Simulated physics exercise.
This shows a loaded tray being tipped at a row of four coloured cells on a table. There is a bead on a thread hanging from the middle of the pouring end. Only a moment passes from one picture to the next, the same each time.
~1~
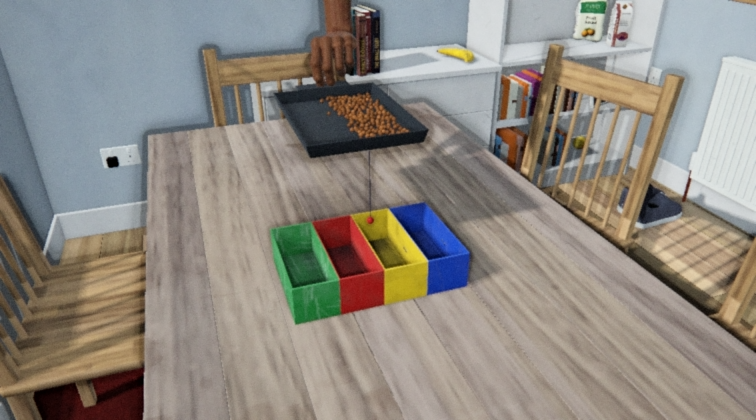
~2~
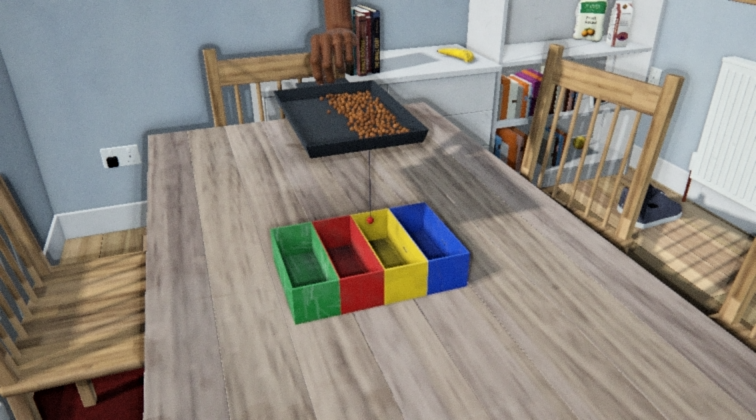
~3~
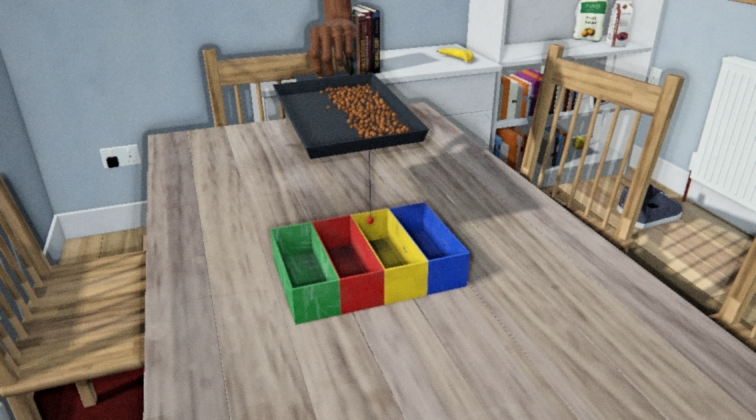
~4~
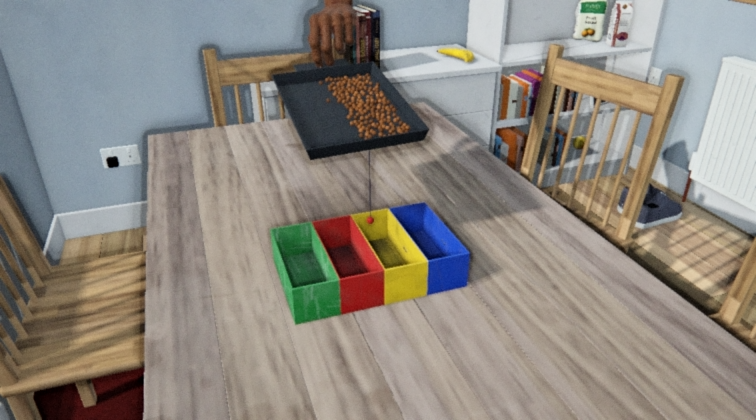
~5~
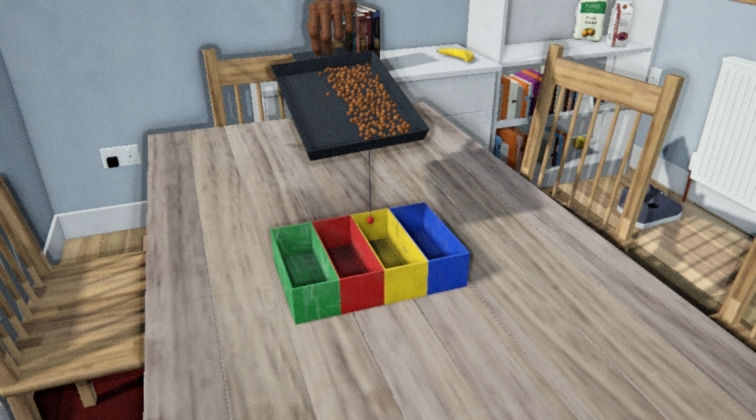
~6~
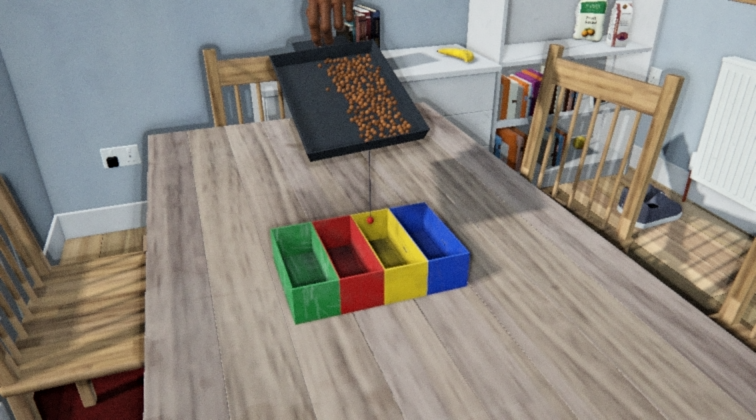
On a wooden dining table, a hand raising the far end of a dark tray of brown cereal balls behind four coloured cells.
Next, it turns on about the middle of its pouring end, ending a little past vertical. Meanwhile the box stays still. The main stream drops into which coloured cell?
It drops into the red cell.
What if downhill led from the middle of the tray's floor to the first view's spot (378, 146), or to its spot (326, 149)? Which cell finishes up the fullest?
So the first one goes to the blue one and the second to green.
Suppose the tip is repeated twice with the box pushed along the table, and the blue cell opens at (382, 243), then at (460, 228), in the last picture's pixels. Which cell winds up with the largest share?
Attempt 1 - the cell in yellow; attempt 2 - the green one.
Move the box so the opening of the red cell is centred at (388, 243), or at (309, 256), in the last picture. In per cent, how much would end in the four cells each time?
First case: Some 70 %; second case: Some 100 %.
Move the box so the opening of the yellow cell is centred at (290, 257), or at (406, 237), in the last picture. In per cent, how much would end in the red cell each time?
I'd say about 0 percent, followed by about 30 percent.
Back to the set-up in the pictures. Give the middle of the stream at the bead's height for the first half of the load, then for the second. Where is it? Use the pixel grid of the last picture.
About (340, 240), and after that about (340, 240).
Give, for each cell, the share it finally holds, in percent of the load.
Approximate shares in per cent - green cell 30, red cell 50, yellow cell 20, blue cell 0.
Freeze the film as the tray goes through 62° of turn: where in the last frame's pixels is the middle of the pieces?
Its middle sits at about pixel (353, 149).
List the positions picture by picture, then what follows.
The first frame shows corners of the pouring end near (310, 144) and (423, 129), level; middle of the load near (363, 115), cereal balls; bead on its thread near (370, 220); green cell near (317, 299); red cell near (363, 289); yellow cell near (406, 279); blue cell near (448, 271).
The second frame shows corners of the pouring end near (310, 144) and (424, 129), level; middle of the load near (363, 114).
The third frame shows corners of the pouring end near (310, 145) and (424, 128), tipped barely, lowest at the left corner; middle of the load near (363, 109).
The fourth frame shows corners of the pouring end near (310, 147) and (424, 128), tipped a little, lowest at the left corner; middle of the load near (363, 103).
The fifth frame shows corners of the pouring end near (310, 149) and (424, 128), tipped a little, lowest at the left corner; middle of the load near (363, 98).
The sixth frame shows corners of the pouring end near (310, 150) and (425, 127), tipped clearly, lowest at the left corner; middle of the load near (363, 93), near half on the move; green cell near (317, 299); red cell near (363, 289); yellow cell near (406, 279); blue cell near (448, 271).
Shortly afterwards, tray tipped steeply; the bulk on the tray; only a few in the green cell; only a few in the red cell; a little falling or outside the box.
Next, tray tipped right over; near a quarter on the tray; a little in the red cell; a little in the green cell; a little in the yellow cell; near a third falling or outside the box.
Some moments later, tray tipped past a quarter turn; near half in the red cell; near a third in the green cell; near a quarter in the yellow cell; only a few falling or outside the box.
In the end, tray tipped past a quarter turn; near half in the red cell; near a third in the green cell; near a quarter in the yellow cell; none at all in the blue cell; only a few outside the box.
